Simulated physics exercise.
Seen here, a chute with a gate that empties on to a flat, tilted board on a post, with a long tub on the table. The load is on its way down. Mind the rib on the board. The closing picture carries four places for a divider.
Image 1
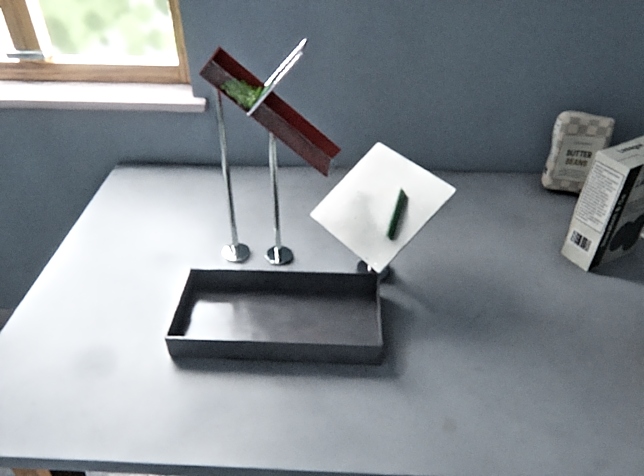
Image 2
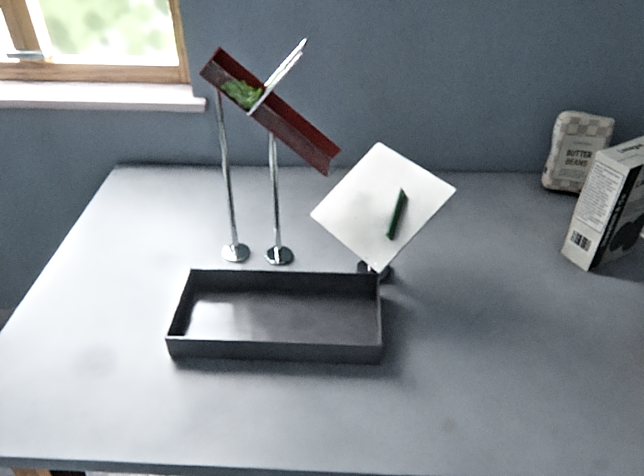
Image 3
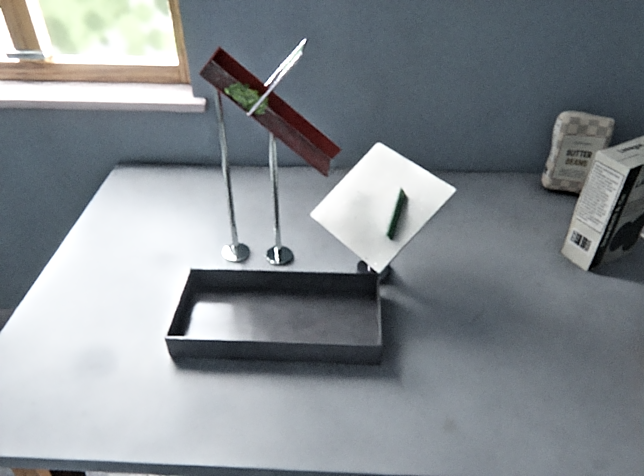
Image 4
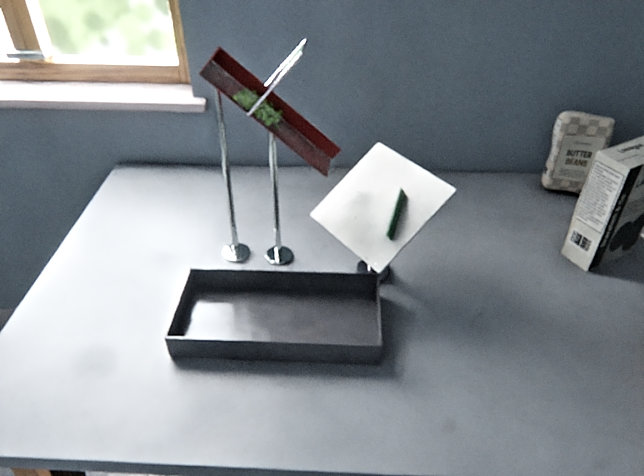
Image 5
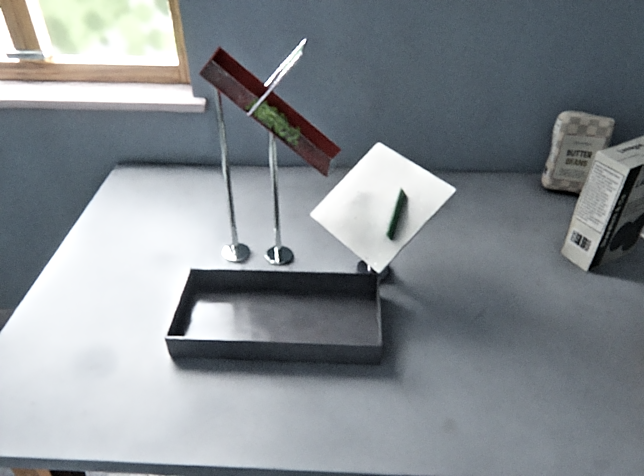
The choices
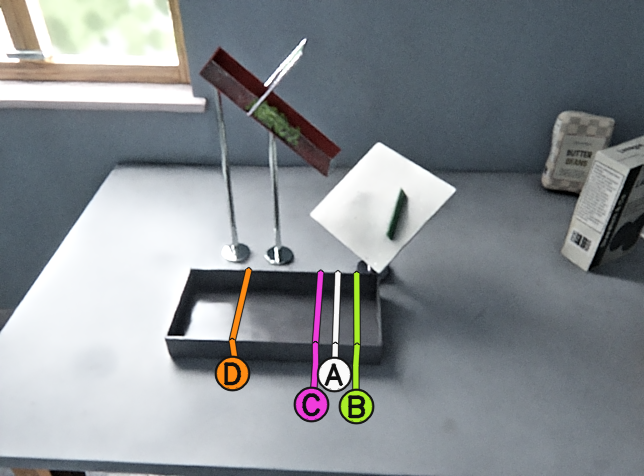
Green dried peas slide a short way down a sloping dark red chute, passing under its pale gate and spreading a little along the channel, while everything else and the camera stay still. The chute stands on two metal posts behind an empty dark grey tub, left of a tilted white board with a green rib. The view looks down on a grey table against a blue-grey wall, with a window at left and packages at right.
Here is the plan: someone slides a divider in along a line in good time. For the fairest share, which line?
A is best.
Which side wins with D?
The right side.
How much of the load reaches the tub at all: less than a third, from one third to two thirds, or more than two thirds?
It is more than two thirds.
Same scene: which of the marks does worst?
Here it is line D.
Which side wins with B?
More lands on the left.
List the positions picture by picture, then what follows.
The first picture shows load behind the gate at (246, 91), dried peas; lip of the chute at (328, 169), sloping fairly steeply.
The second picture shows middle of the board at (379, 203), tilted fairly steeply; middle of its low edge at (342, 242); of its high edge at (415, 164).
The third picture shows front corners of the tub at (165, 337) and (382, 345), empty; front of the load at (266, 104).
The fourth picture shows middle of the load at (263, 106); its front at (277, 126), about a quarter of the way to the lip; rib from (401, 187) to (387, 234).
The fifth picture shows middle of the load at (273, 115); its front at (295, 143), about half of the way to the lip.
On the marked copy, line A crosses the front rim at (335, 343); line B crosses the front rim at (357, 344); line C crosses the front rim at (315, 343); line D crosses the front rim at (232, 340).
If A is chosen, of what is caught, about two thirds on the left of the divider, about a third on the right.
If B is chosen, of what is caught, most on the left of the divider, a small part on the right.
If C is chosen, of what is caught, about a quarter on the left of the divider, most on the right.
If D is chosen, of what is caught, none on the left of the divider, all on the right.
